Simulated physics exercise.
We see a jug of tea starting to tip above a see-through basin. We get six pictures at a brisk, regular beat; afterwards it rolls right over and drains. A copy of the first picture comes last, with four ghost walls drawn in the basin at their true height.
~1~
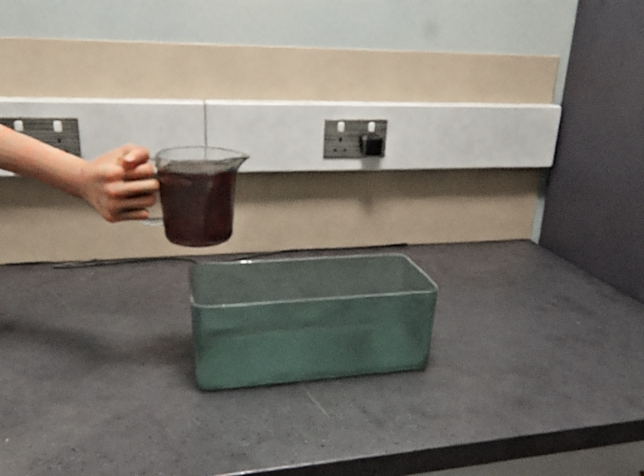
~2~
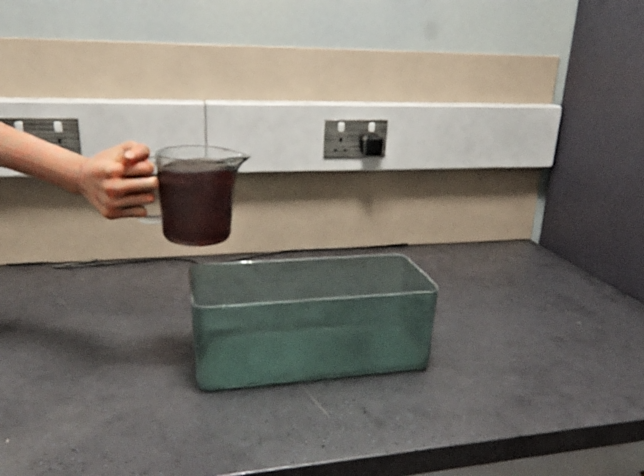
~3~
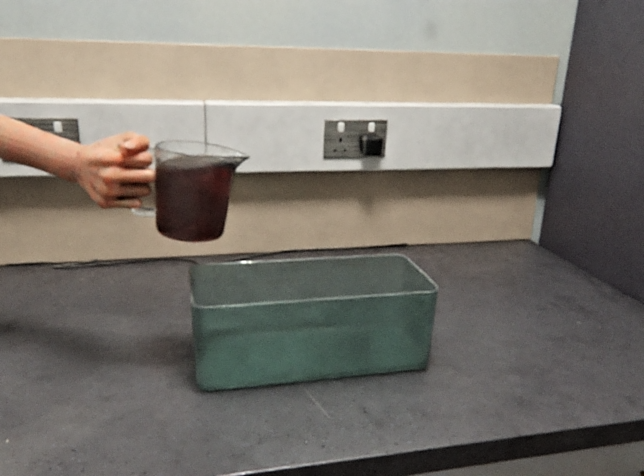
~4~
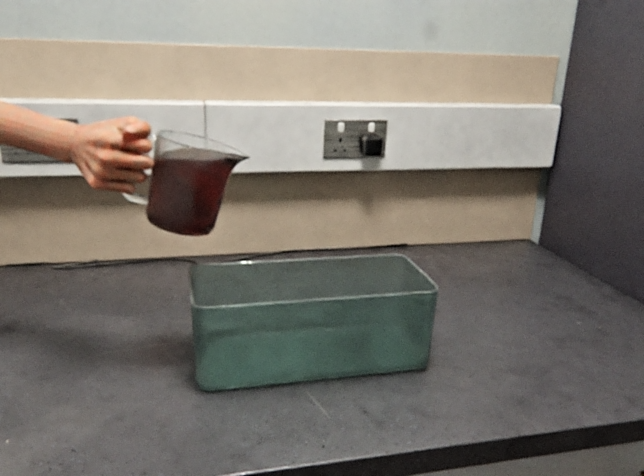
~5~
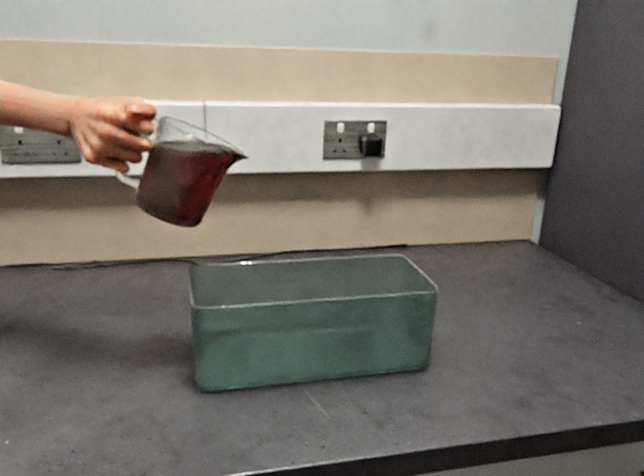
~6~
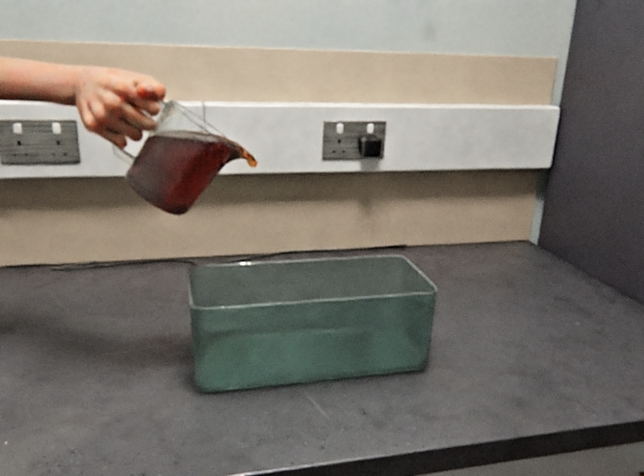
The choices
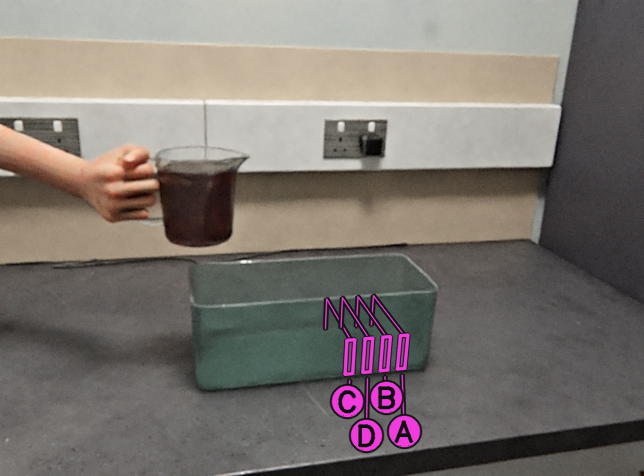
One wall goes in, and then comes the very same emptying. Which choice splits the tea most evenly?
C is best.
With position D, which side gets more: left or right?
The left one.
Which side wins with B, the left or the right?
More ends on the left.
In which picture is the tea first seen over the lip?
In picture 6.
On the marked copy, A at (402, 374); B at (384, 376); C at (349, 380); D at (367, 378).
Choosing A, about 91 % ends left of the wall and 6 % right of it; 3 % is lost outside.
Choosing B, about 91 % ends left of the wall and 5 % right of it; 4 % is lost outside.
Choosing C, about 58 % ends left of the wall and 39 % right of it; 3 % is lost outside.
Choosing D, about 88 % ends left of the wall and 6 % right of it; 6 % is lost outside.
